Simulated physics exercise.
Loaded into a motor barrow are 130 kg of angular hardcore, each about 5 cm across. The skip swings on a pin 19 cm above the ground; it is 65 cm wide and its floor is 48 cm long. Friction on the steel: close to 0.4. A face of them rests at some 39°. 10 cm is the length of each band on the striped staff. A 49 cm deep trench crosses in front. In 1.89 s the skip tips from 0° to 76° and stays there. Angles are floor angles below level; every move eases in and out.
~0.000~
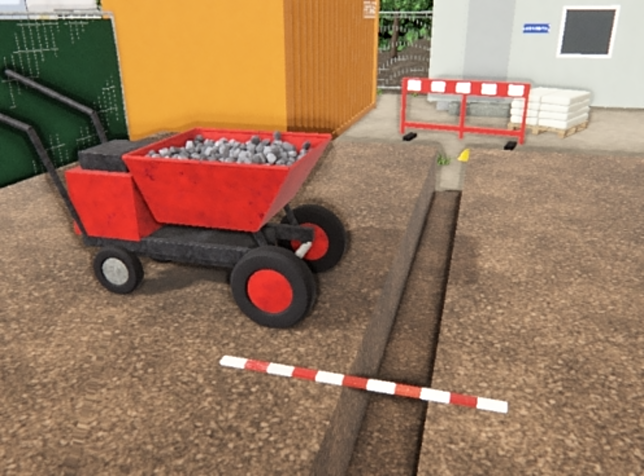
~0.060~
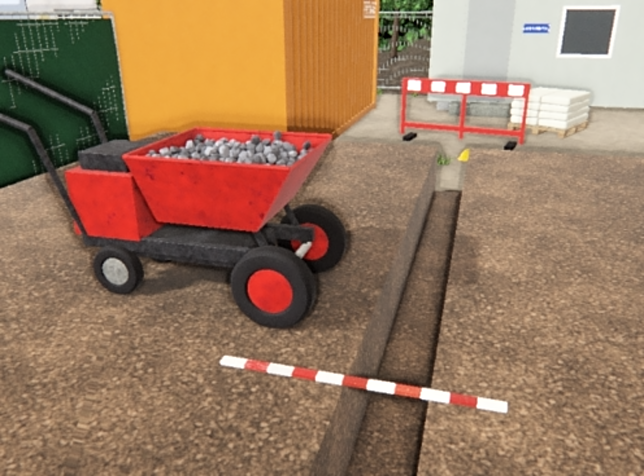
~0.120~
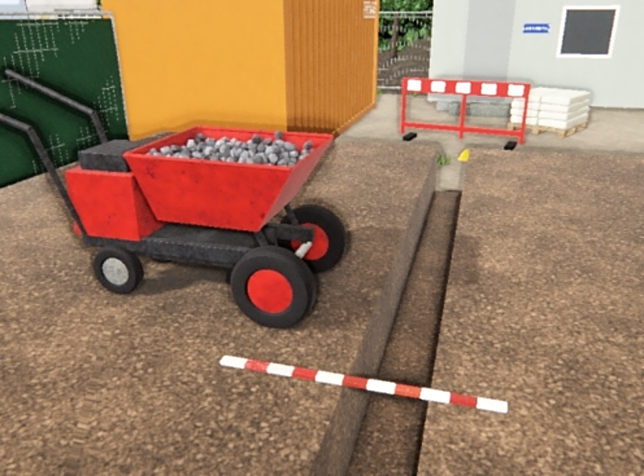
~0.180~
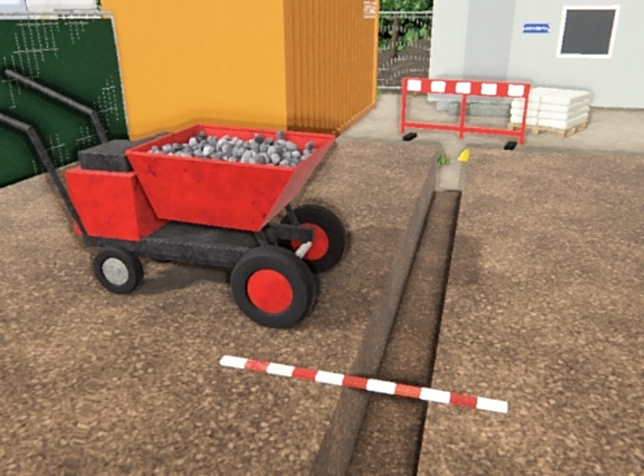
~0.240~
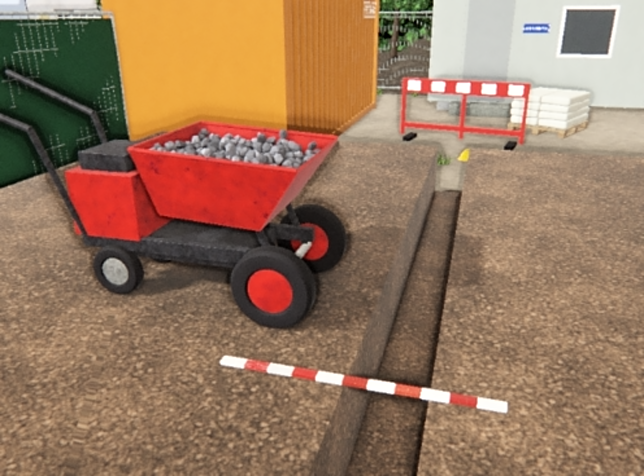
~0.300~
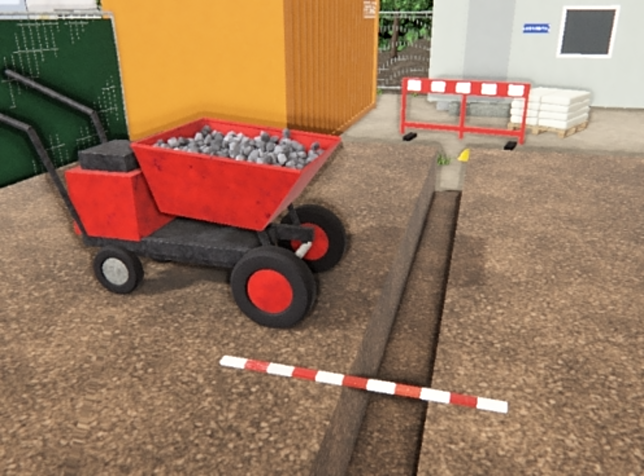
On a building site, the red skip of a parked motor barrow loaded with grey stones tilting slightly forward beside a trench.
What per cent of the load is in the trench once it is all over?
61 %.
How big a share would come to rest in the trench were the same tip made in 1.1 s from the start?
55 per cent.
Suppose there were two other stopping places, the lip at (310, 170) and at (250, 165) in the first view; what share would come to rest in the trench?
Estimates: 45 % then 85 %.
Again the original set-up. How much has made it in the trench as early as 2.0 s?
Some 20 per cent.
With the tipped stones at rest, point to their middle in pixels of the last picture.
I'd put it close to (421, 379).
After 1.4 s the floor is at 64°; 98 % in the skip, 2 % in the trench; the foremost stones are at (426, 269).
After 2.0 s the floor is at 76°; 65 % in the skip, 18 % in the trench, 17 % past the trench; the foremost stones are at (527, 330).
After 2.3 s the floor is at 76°; 43 % in the skip, 30 % in the trench, 27 % past the trench; the foremost stones are at (551, 329).
After 4.3 s the floor is at 76°; 14 % in the skip, 61 % in the trench, 25 % past the trench; the foremost stones are at (551, 321).
